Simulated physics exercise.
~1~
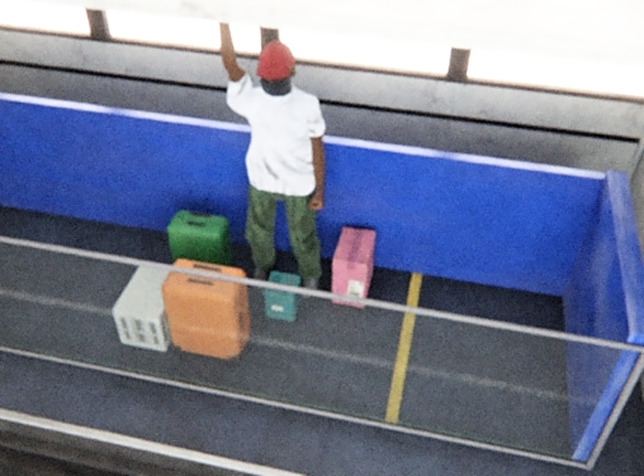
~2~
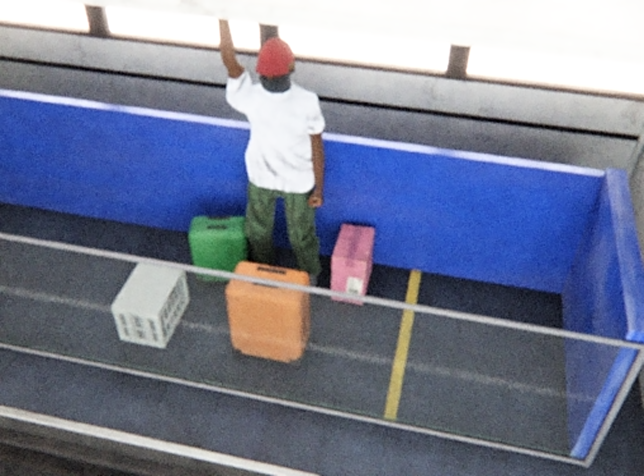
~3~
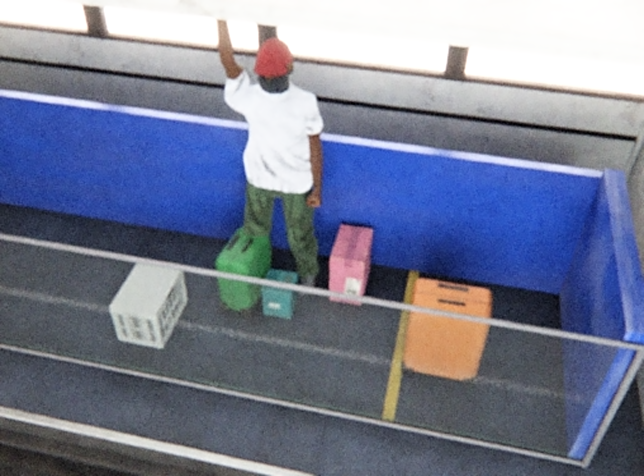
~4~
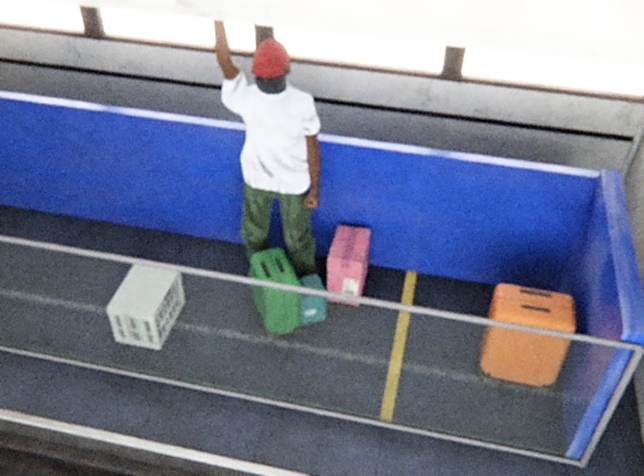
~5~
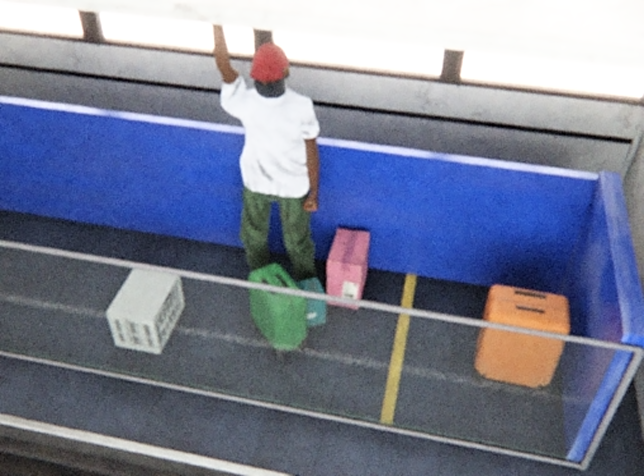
A passenger stands steady as the orange case slides right past the yellow line and stops.
